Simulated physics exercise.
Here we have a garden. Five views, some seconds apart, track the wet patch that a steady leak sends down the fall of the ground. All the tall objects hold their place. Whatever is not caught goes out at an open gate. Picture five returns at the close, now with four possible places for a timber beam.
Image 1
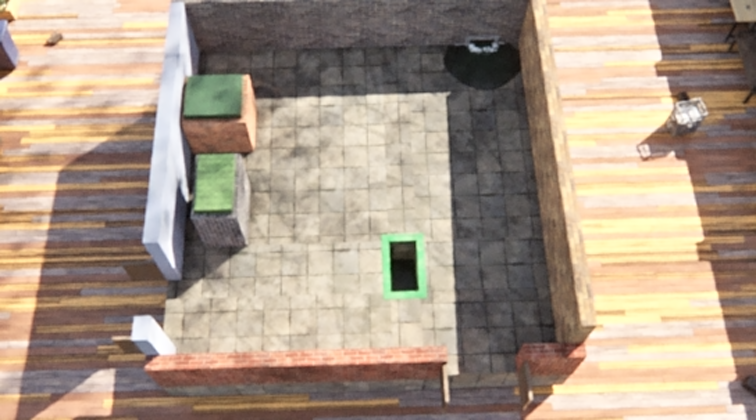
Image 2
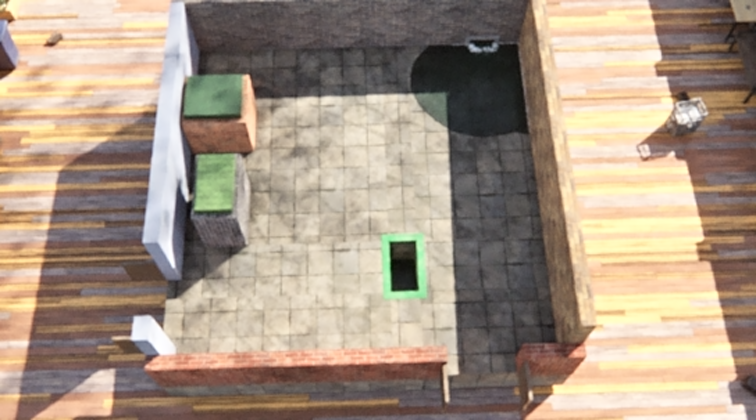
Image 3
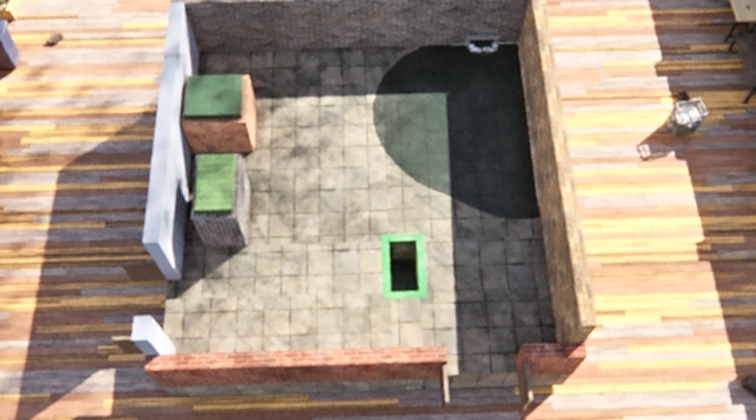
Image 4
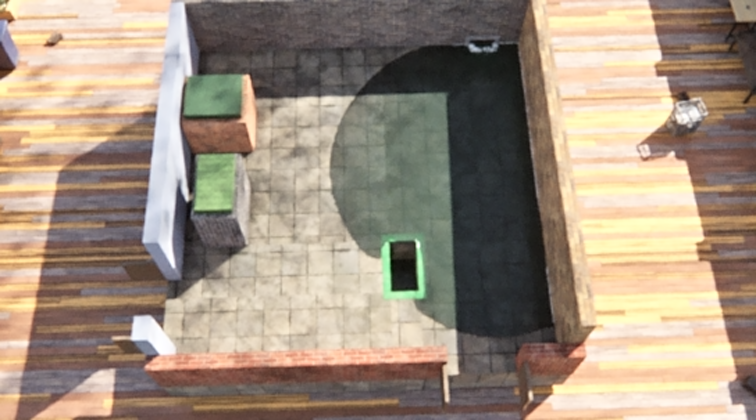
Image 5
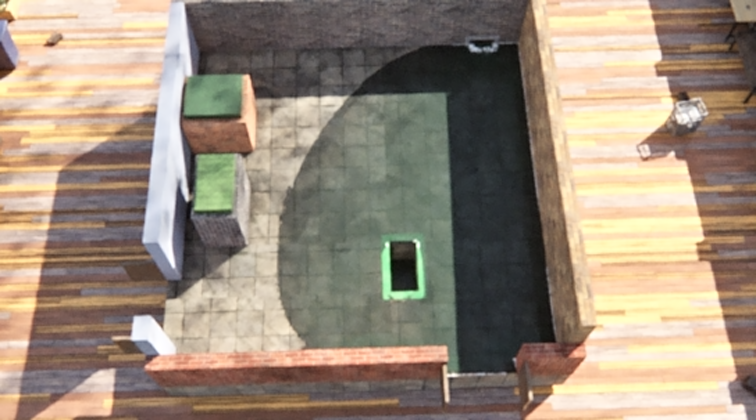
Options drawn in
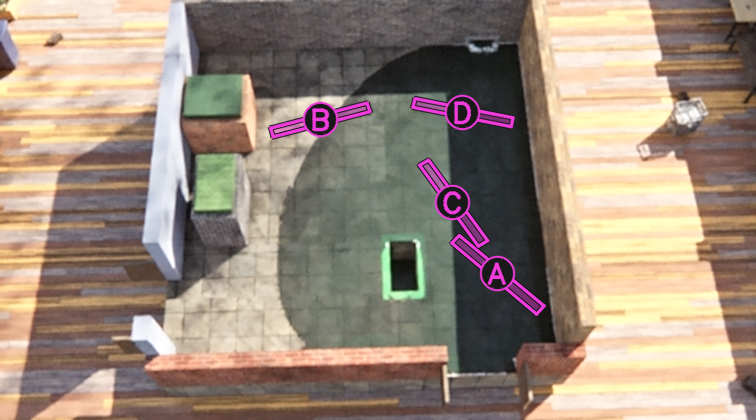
Dark water spread from the top right corner of a walled, paved garden, widening down and to the left until it surrounded the green-edged drain pit and covered more than half the ground.
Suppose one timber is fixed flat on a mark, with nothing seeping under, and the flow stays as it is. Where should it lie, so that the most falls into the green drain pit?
A is best.
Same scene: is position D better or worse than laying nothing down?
Worse.
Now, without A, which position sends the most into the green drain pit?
B it is.
In magenta, A from (455, 239) to (540, 309); B from (271, 132) to (368, 107); C from (424, 162) to (483, 243); D from (414, 102) to (512, 122).
If A is chosen, about 45 % of the stream goes into the green drain pit, about 54 % out by the gates.
If B is chosen, about 26 % of the stream goes into the green drain pit, about 73 % out by the gates.
If C is chosen, about 8 % of the stream goes into the green drain pit, about 90 % out by the gates.
If D is chosen, about 14 % of the stream goes into the green drain pit, about 86 % out by the gates.
